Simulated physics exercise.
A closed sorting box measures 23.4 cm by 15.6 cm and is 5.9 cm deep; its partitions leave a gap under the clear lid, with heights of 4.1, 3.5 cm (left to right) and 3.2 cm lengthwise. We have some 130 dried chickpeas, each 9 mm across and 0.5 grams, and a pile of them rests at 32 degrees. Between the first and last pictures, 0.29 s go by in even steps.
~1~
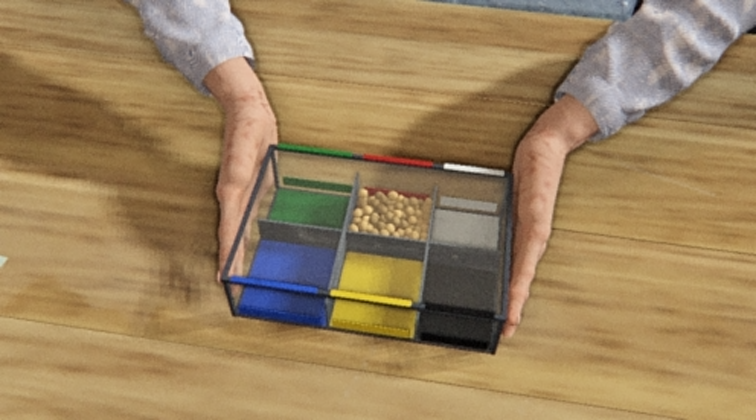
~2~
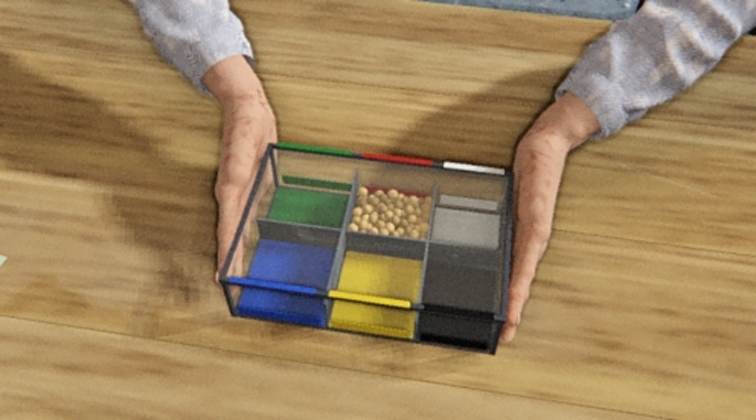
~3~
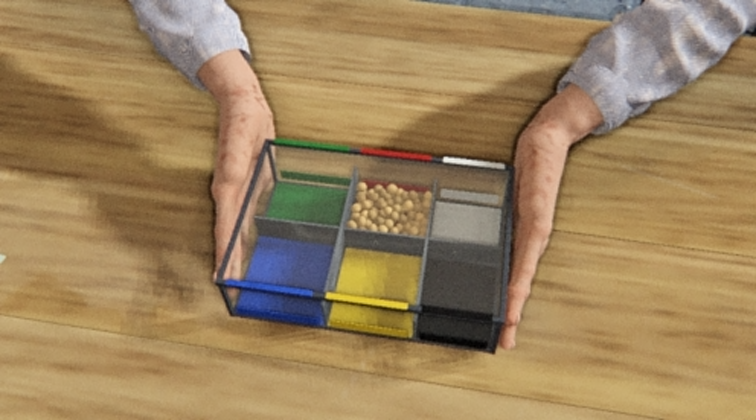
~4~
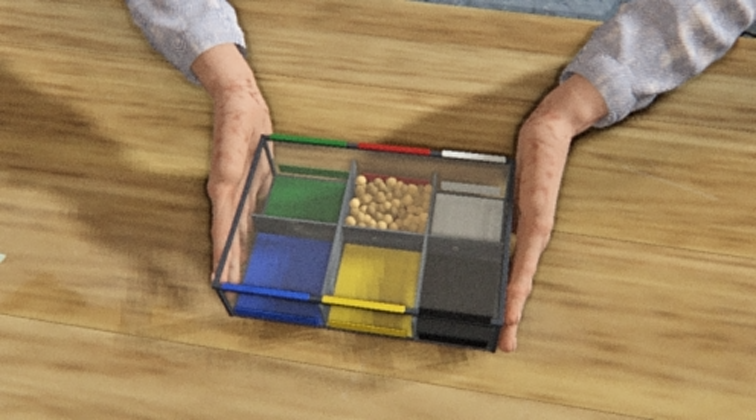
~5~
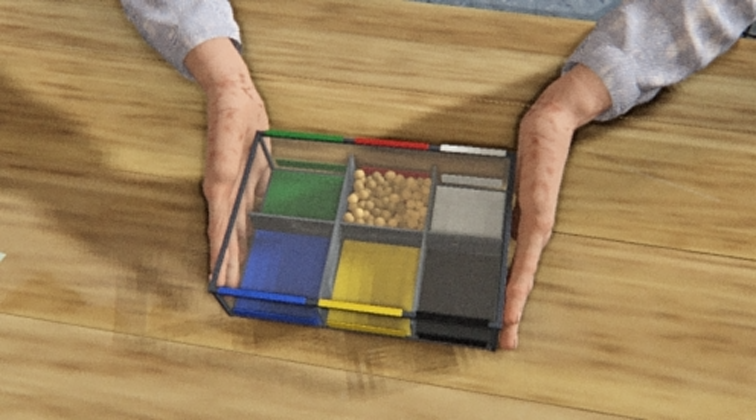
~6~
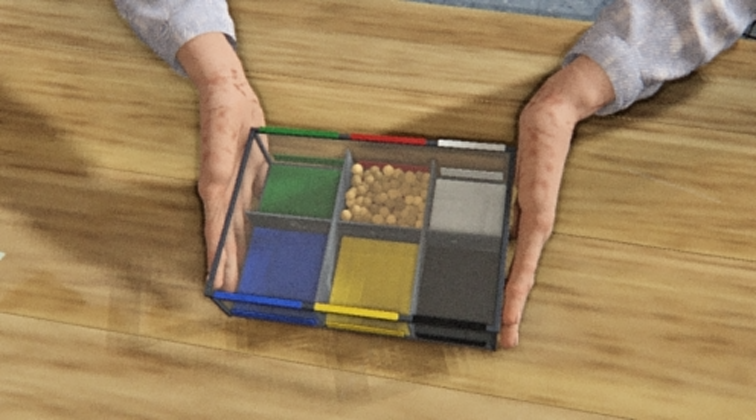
At the start, two hands hold a clear-lidded box with six coloured compartments above a wooden surface, dried chickpeas piled in the red one at the back middle. The hands then gradually tilt the box, its left front corner lowest, while the chickpeas stay in the red compartment.
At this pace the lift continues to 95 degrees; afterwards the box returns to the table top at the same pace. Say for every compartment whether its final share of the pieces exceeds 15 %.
Red compartment: Exceeds, blue compartment: Exceeds, green compartment: Does not exceed, yellow compartment: Exceeds, white compartment: Does not exceed, black compartment: Does not exceed.
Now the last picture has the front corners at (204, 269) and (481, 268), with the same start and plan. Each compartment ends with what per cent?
Final shares: Red 65%, blue 0%, green 35%, yellow 0%, white 0%, black 0%.
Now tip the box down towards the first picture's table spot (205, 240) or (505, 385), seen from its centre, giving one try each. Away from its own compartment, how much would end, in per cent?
That would be close to 40 per cent, then close to 70 per cent.
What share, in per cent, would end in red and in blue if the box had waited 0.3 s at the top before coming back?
Then red keeps 30% and blue keeps 35%.
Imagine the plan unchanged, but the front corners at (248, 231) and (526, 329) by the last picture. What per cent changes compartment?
It would be near 60 per cent.
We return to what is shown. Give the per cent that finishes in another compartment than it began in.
Estimate: Some 65 %.
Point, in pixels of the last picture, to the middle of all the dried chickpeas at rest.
Roughly (344, 304).
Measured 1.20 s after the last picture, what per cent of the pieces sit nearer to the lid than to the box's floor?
Around 50 in a hundred, give or take.
Then, 1.20 s after the last picture, tilt 95 degrees; red 75 %, blue 10 %, yellow 20 %.
Then, 1.99 s after the last picture, tilt 42 degrees; red 35 %, blue 35 %, yellow 35 %.
Then, 2.80 s after the last picture, tilt 0 degrees; red 35 %, blue 35 %, yellow 35 %.
In the end, red 35 %, blue 35 %, green 0 %, yellow 30 %, white 0 %, black 0 %.
